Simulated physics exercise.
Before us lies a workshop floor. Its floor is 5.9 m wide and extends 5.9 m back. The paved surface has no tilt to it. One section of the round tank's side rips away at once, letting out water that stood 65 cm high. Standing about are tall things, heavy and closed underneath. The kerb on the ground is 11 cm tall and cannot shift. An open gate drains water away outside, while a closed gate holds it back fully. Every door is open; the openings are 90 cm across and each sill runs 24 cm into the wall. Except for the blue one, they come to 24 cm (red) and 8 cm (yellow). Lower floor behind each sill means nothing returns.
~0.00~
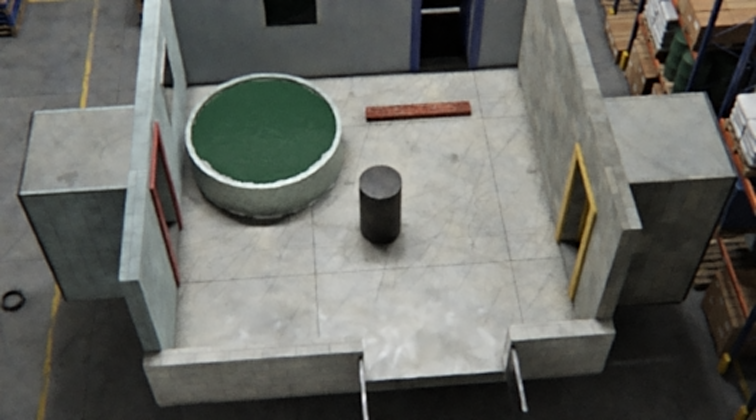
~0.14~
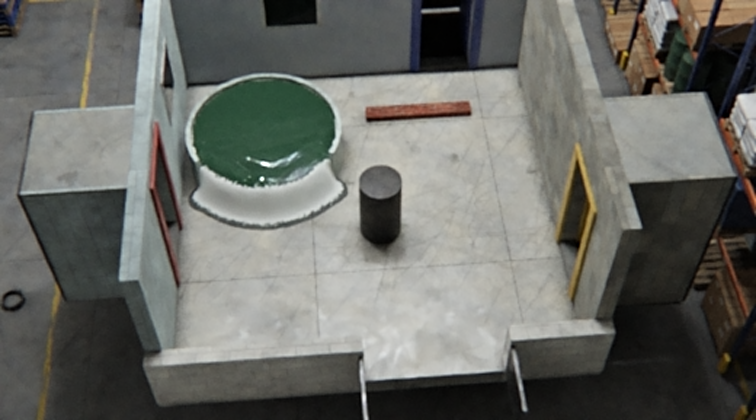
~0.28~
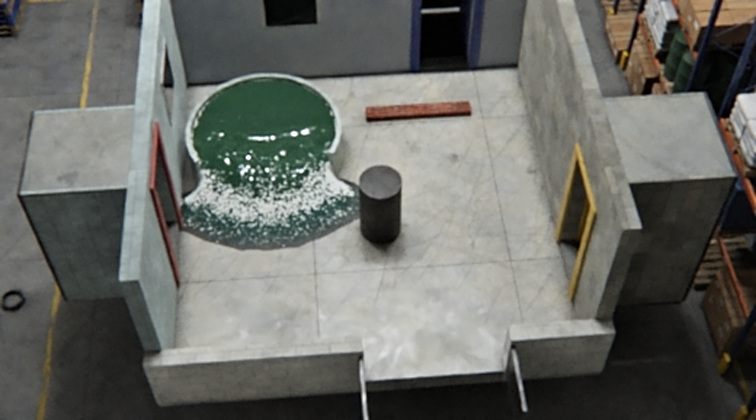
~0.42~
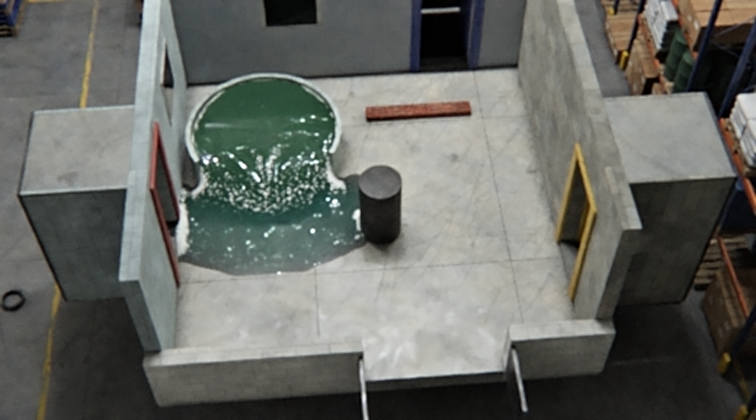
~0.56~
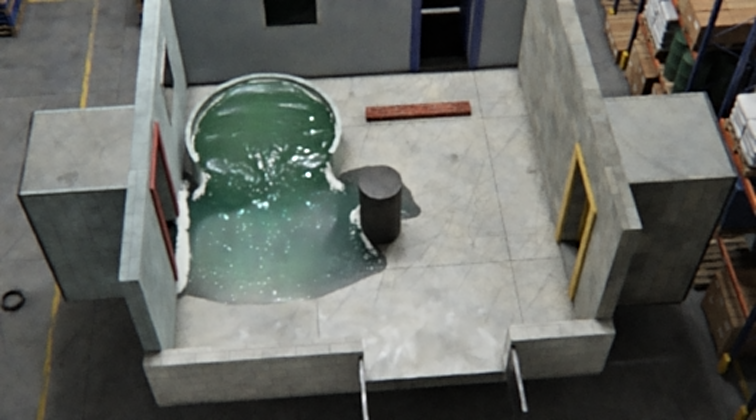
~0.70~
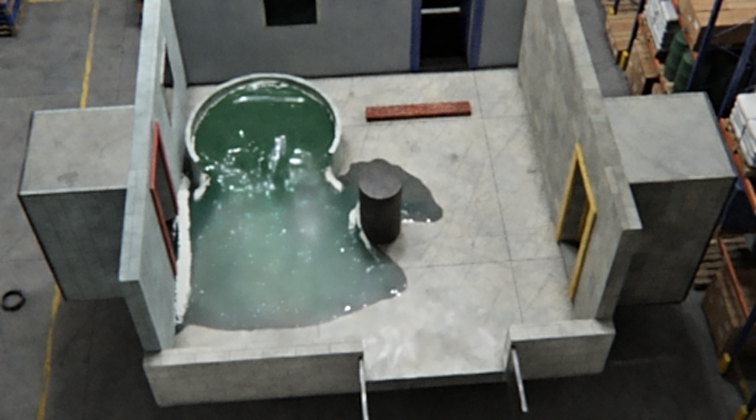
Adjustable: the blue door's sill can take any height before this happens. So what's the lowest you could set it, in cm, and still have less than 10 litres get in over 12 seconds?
Some 6.5 cm would be the lowest.
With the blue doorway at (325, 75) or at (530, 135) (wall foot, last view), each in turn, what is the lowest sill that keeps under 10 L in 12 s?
First place around 6.5 cm, second around 5.5 cm.
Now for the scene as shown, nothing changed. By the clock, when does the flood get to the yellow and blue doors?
Yellow 2.8 s, blue 6.5 s.
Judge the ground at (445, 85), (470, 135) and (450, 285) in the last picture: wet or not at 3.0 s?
Okay, in order that's stayed dry, got wet and finally got wet.
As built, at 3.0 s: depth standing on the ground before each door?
In cm: Red 13, yellow 1, blue 0.
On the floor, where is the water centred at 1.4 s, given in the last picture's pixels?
(271, 216) or so.
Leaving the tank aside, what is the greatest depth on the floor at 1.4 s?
Close to 43 centimetres.
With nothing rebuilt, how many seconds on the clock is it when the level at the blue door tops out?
The level tops out around 9.0 s.
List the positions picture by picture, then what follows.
The first frame shows the round tank at (264, 131) is whole and still, 65 cm deep; the blue door at (447, 27) is dry.
In the second frame, the gap is at (267, 203), the front 0.3 m out at (193, 203); the back of the round tank holds 65 cm.
In the third frame, the front is at (181, 227), 0.7 m from the gap at (268, 206); 1.9 m2 of floor is wet, 65 cm left at the back.
In the fourth frame, water pours out at (268, 208) and has run 1.2 m, to (180, 258); about 10 cm deep outside, 65 cm at the back.
In the fifth frame, the front is at (178, 294), 1.8 m from the gap at (268, 208); 5.8 m2 of floor is wet, 61 cm left at the back.
In the sixth frame, the gap is at (268, 209), the front 2.3 m out at (176, 328); the back of the round tank holds 55 cm; the blue door at (447, 27), 4.4 m from the gap, is still 2.7 m from the nearest water.
After 1.4 s water covers 45 % of the floor, deepest (43 cm) near (174, 379); it has not reached the blue door.
After 3.0 s water covers 50 % of the floor, deepest (32 cm) near (186, 378); it has not reached the blue door.
After 12.0 s water covers 95 % of the floor, deepest (11 cm) near (188, 89); 7 cm at the blue door, 7 litres in over its 7 cm sill.
At the blue door as built, the water arrived by 6.3 s and peaked near 8 cm at 8.8 s.
With a sill of 5.5 cm, 17 litres would have come in within the 12 s; with 7.5 cm, 5 litres. So under 10 litres takes about 6.5 cm.
